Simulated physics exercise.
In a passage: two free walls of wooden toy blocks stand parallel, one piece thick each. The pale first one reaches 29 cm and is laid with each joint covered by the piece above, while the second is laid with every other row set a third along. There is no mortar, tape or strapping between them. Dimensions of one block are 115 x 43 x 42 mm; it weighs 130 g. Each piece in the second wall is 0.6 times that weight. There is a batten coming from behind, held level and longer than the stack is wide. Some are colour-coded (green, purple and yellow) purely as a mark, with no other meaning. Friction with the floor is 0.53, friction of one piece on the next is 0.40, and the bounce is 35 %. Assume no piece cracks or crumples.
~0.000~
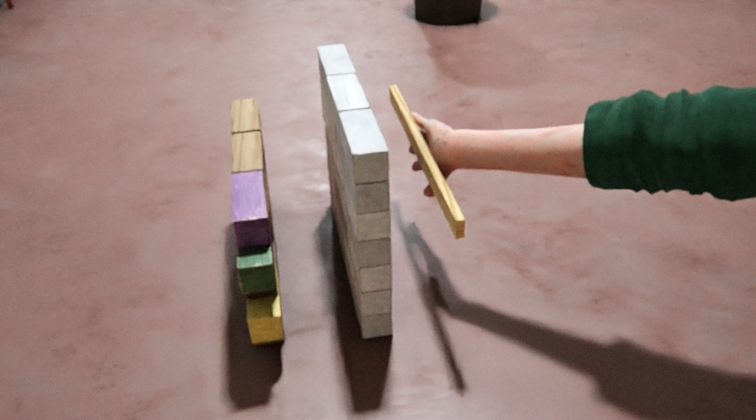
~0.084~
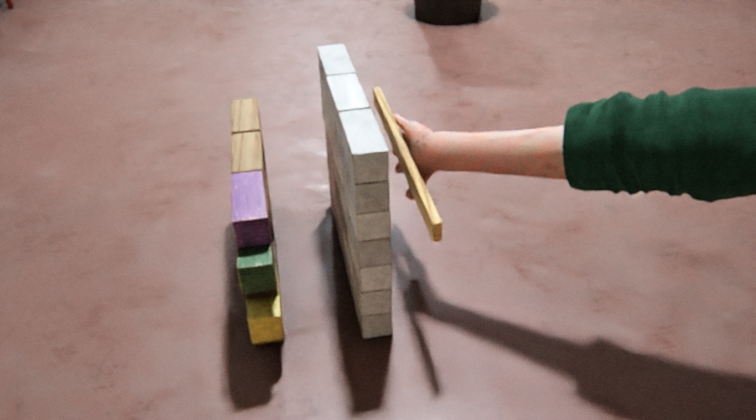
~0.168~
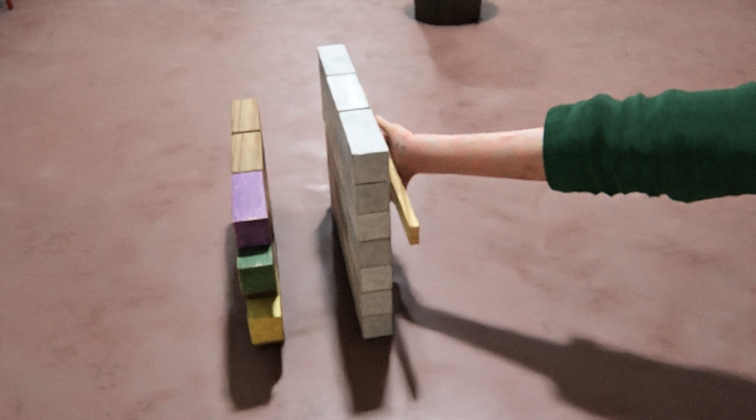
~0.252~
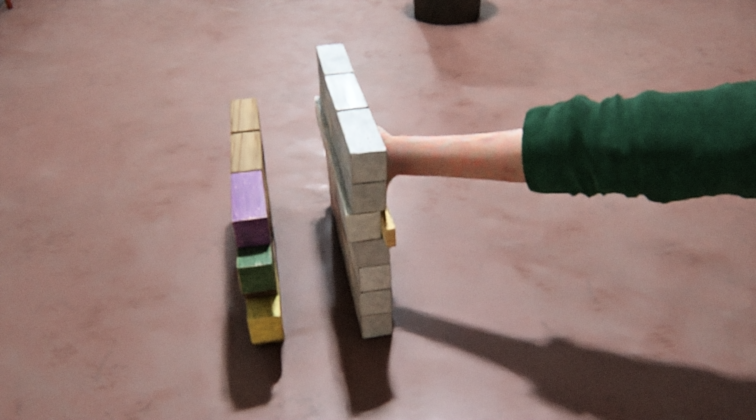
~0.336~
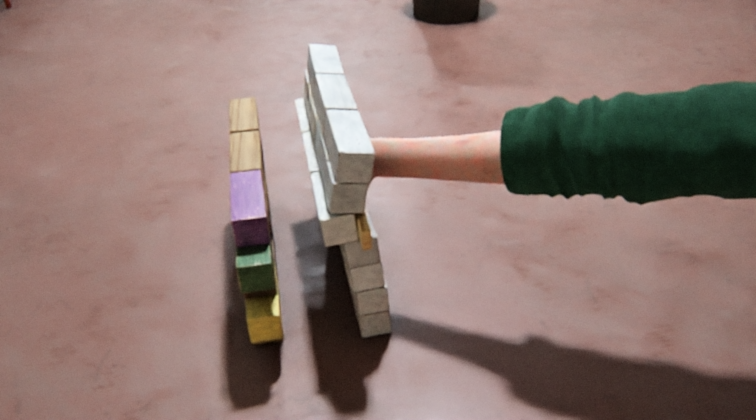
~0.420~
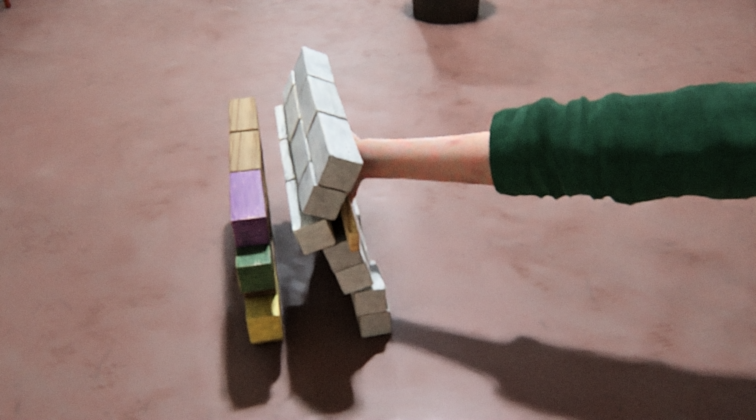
A hand in a green sleeve moved a wooden batten leftward into a pale block wall, pushing its upper rows over toward a second, partly coloured wall, which stayed still while the lowest blocks barely shifted.
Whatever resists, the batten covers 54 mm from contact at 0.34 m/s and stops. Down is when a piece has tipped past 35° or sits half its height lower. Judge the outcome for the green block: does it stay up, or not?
For the green block, the answer is not.
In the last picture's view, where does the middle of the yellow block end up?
It settles close to (177, 337) in the last view.
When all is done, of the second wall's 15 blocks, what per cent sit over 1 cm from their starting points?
The share is 100 %.
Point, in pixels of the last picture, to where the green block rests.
(61, 352), more or less.
By 0.50 s, 7 of the pale wall down; none of the 15 blocks of the second wall down, 6 disturbed; green block moved 6 mm.
By 0.60 s, 20 of the pale wall down; none of the 15 blocks of the second wall down, 14 disturbed; green block tilted 30°; purple block tilted 30°, 15 mm lower.
By 0.72 s, 20 of the pale wall down; 13 of the 15 blocks of the second wall down; green block tilted 66°, 7 cm lower; purple block tilted 66°, 11 cm lower.
By 0.90 s, 20 of the pale wall down; 12 of the 15 blocks of the second wall down; green block on its side; purple block on its side.
When it is over (1.5 s), 20 of the pale wall down; 13 of the 15 blocks of the second wall down; green block on its side; purple block on its side; yellow block on its side. In pixels of the last frame, middles, green block near (62, 352), purple block near (12, 346).
